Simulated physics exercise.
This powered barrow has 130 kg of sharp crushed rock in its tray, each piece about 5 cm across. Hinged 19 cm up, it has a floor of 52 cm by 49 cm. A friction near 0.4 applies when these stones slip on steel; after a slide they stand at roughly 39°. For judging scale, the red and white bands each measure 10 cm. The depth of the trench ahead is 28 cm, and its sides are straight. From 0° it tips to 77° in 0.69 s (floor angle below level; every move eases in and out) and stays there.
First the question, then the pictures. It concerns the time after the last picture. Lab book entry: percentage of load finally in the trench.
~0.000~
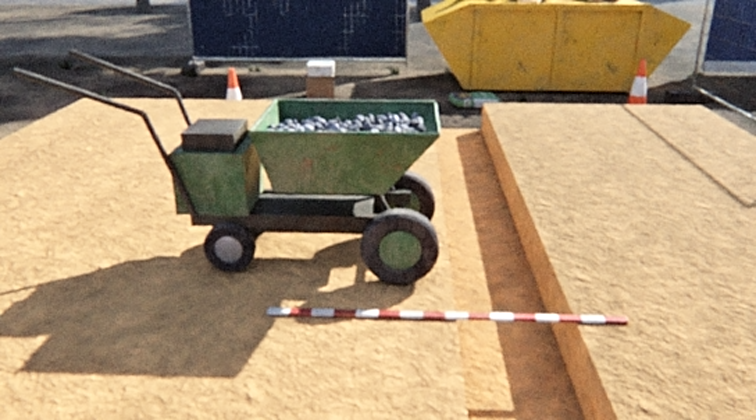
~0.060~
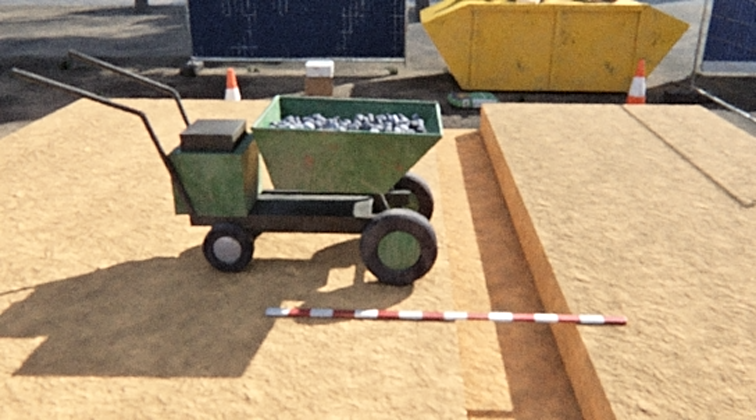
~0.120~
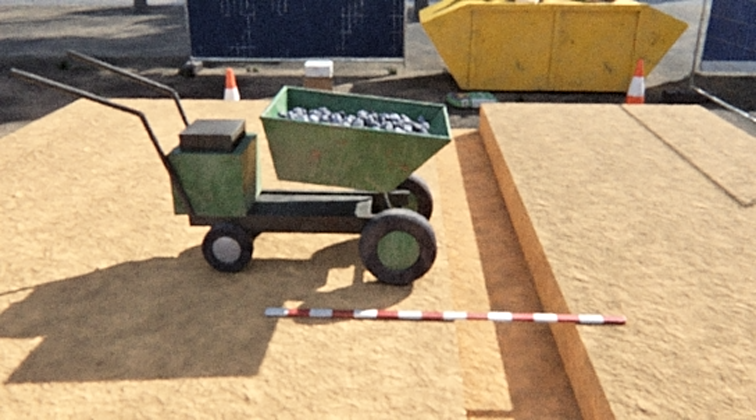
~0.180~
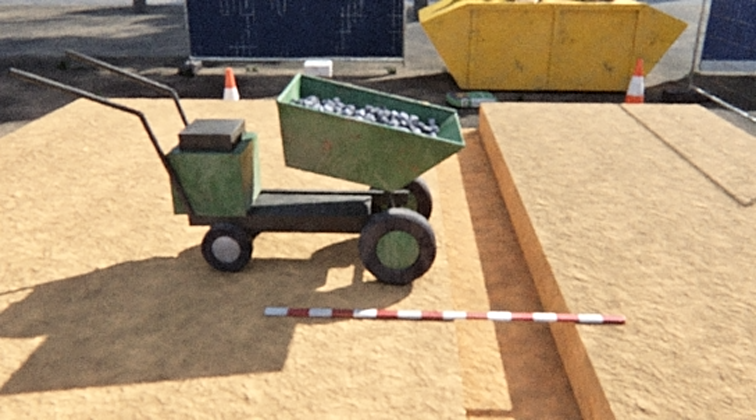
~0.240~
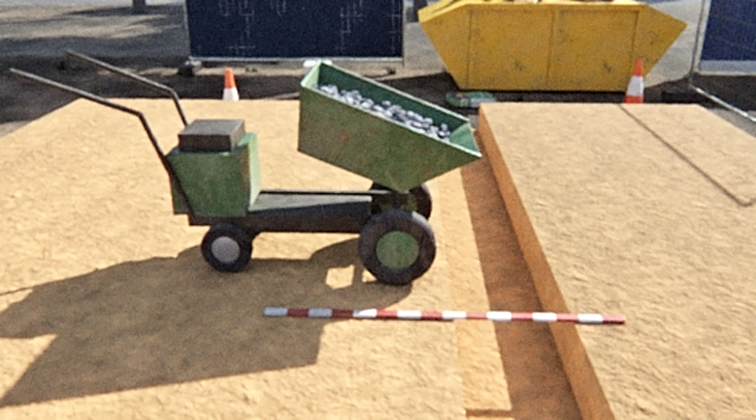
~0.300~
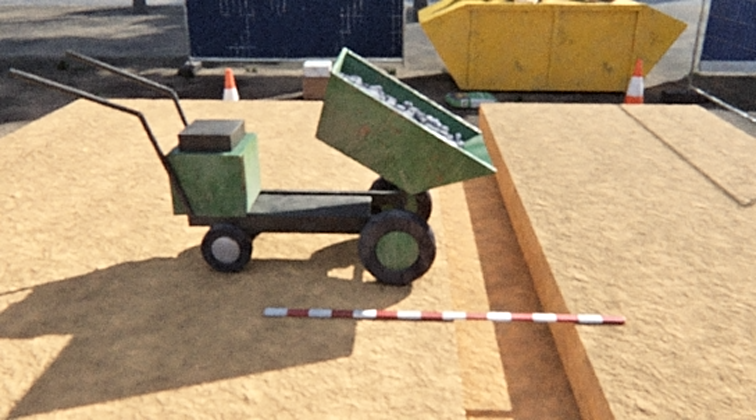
Approx. 50 percent.
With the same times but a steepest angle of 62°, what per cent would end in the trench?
Close to 25 per cent then.
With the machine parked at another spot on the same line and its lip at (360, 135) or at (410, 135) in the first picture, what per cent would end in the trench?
The first gives about 100 percent and the second about 80 percent.
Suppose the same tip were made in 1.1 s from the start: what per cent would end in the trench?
My guess is near 65 percent.
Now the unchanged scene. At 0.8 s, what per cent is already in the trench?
20 per cent or so by then.
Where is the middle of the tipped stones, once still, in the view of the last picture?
I'd point to around (543, 265).
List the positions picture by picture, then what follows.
The tray is at 0°, its lip at (440, 135); the top of the load is at (383, 120), in the first frame.
Lip at (443, 137), floor tilted 2°, highest stones at (359, 120); the stones move at 0.4 m/s on average, in the second frame.
The tray is at 6°, its lip at (451, 140); the top of the load is at (321, 114); the stones move at 0.8 m/s on average, in the third frame.
Lip at (465, 147), floor tilted 13°, highest stones at (315, 104); the stones move at 1.2 m/s on average, in the fourth frame.
Lip at (480, 158), floor tilted 21°, highest stones at (324, 92); the stones move at 1.4 m/s on average, in the fifth frame.
Lip at (495, 172), floor tilted 31°, highest stones at (346, 81); the stones move at 1.6 m/s on average, in the sixth frame.
After 0.5 s the floor is at 65°; 100 % in the tray; the foremost stones are at (513, 203).
After 0.8 s the floor is at 77°; 58 % in the tray, 19 % in the trench, 23 % past the trench; the foremost stones are at (597, 259).
After 1.1 s the floor is at 77°; 10 % in the tray, 39 % in the trench, 52 % past the trench; the foremost stones are at (744, 266).
After 3.1 s the floor is at 77°; 0 % in the tray, 50 % in the trench, 50 % past the trench; the foremost stones are past the picture's edge.
